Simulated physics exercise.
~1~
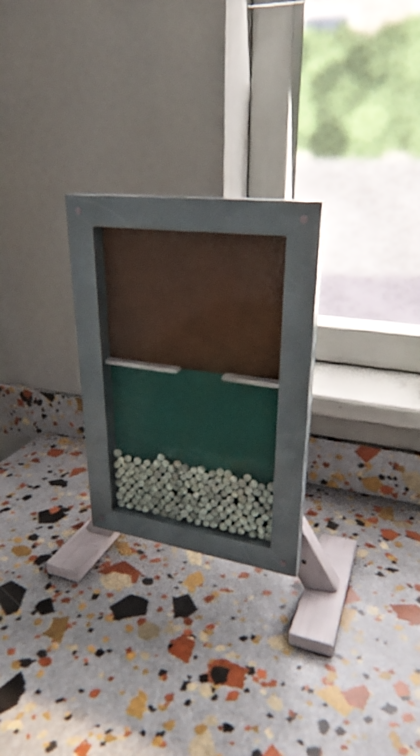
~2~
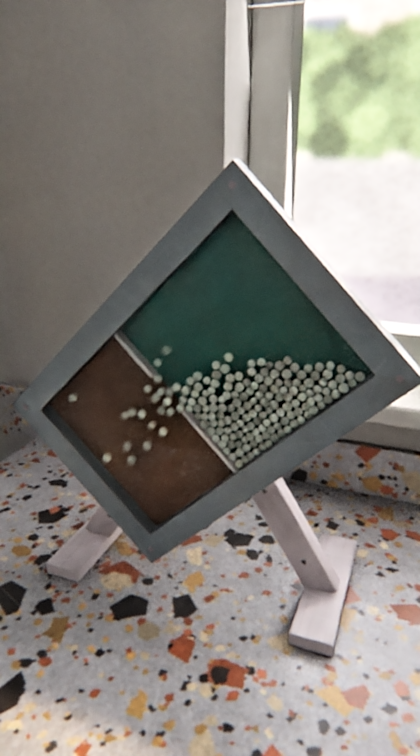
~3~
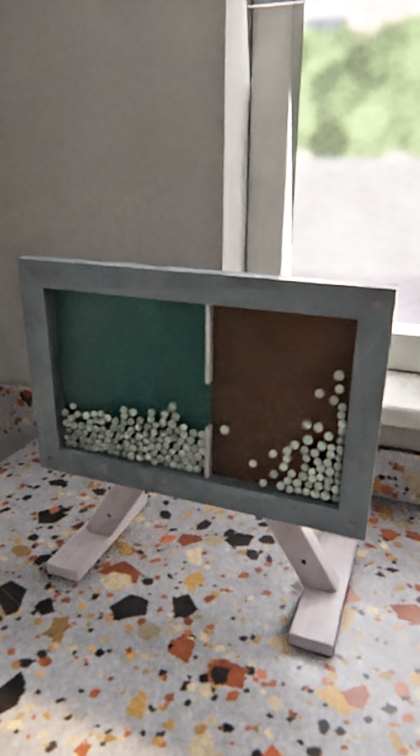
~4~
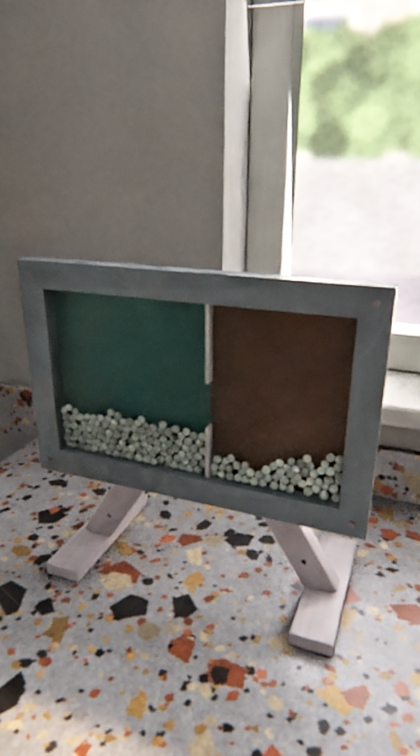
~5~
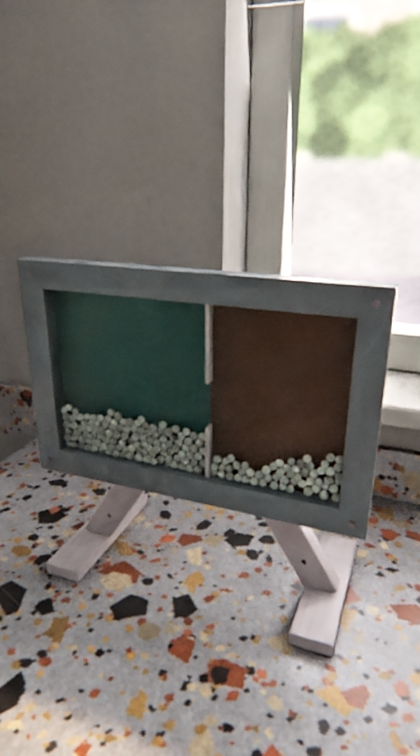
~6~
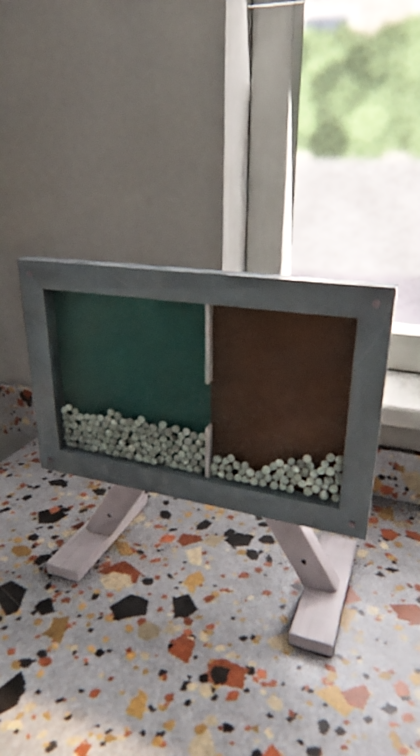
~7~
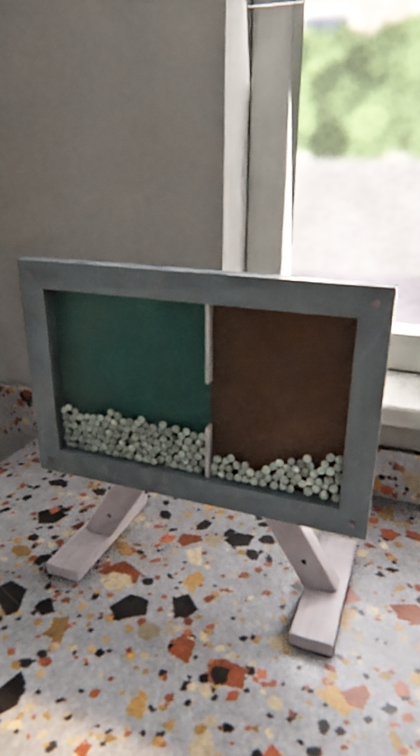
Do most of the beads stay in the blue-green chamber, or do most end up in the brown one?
Most of the beads stay in the blue-green chamber, while a smaller but sizeable share settles in the brown one.
